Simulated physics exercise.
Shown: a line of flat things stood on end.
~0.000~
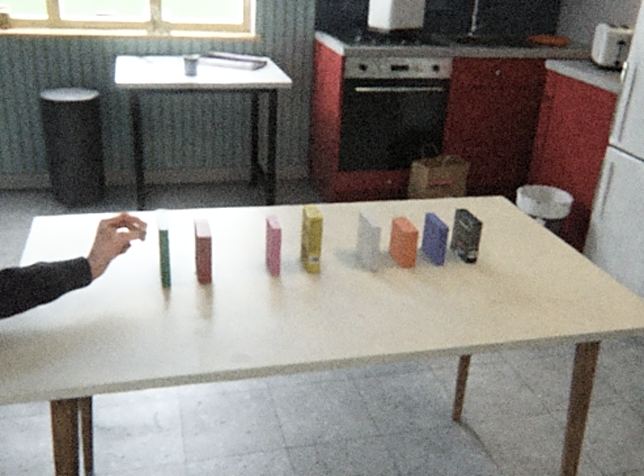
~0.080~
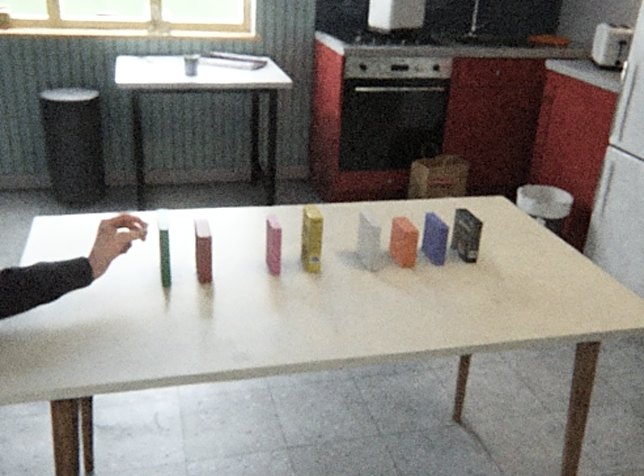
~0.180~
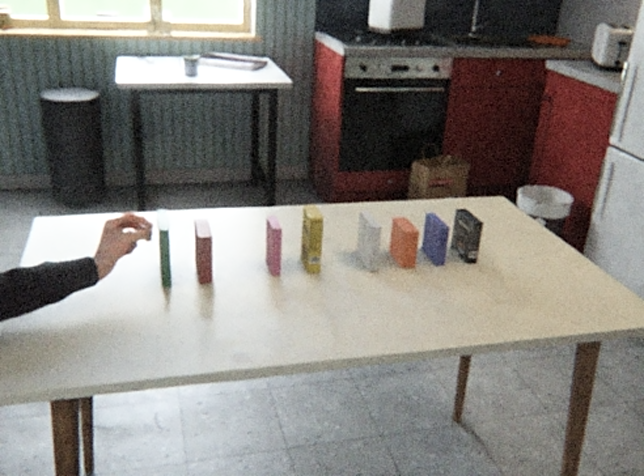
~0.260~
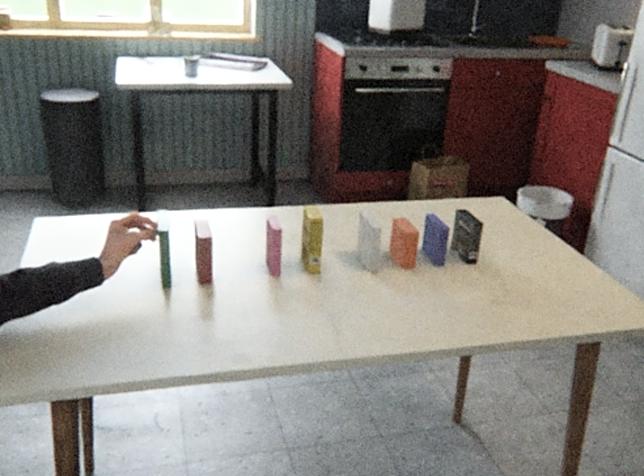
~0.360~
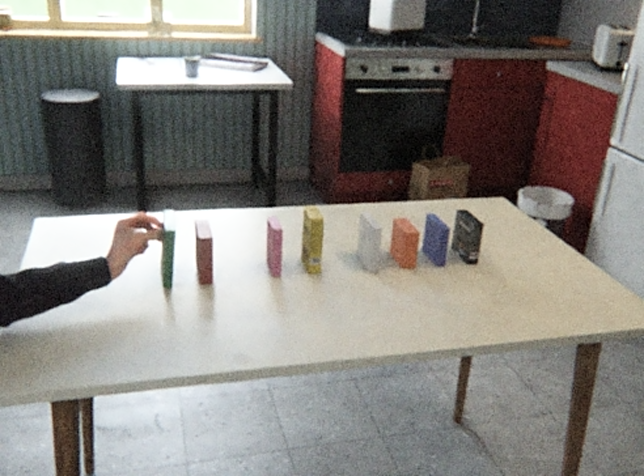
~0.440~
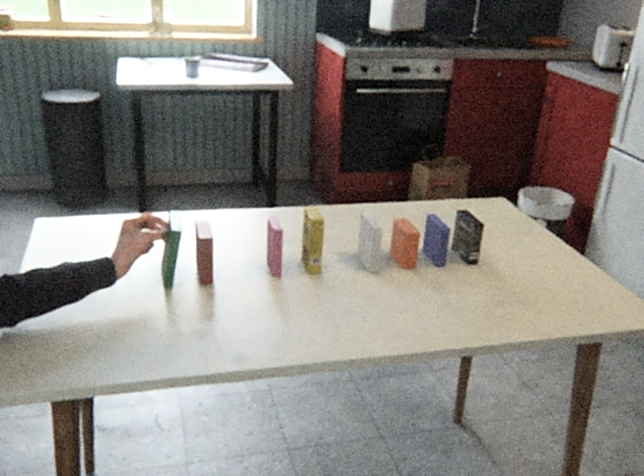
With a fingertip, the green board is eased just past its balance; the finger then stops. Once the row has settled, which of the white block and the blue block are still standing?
Result: Most likely the white block is a survivor; most likely the blue block is a survivor.
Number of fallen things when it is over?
Total count - 2.
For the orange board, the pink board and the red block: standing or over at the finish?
The orange board remains standing; the pink board remains standing; the red block goes down.
After 0.84 s, green board 66° over; red block turned 61° from how it was put.
After 1.34 s, green board 71° over; red block on its side.
In the end (3.7 s), toppled on the table, red block; the other 5 unmoved. At the end, from the last picture's camera, white block near (369, 242), blue block near (436, 240).
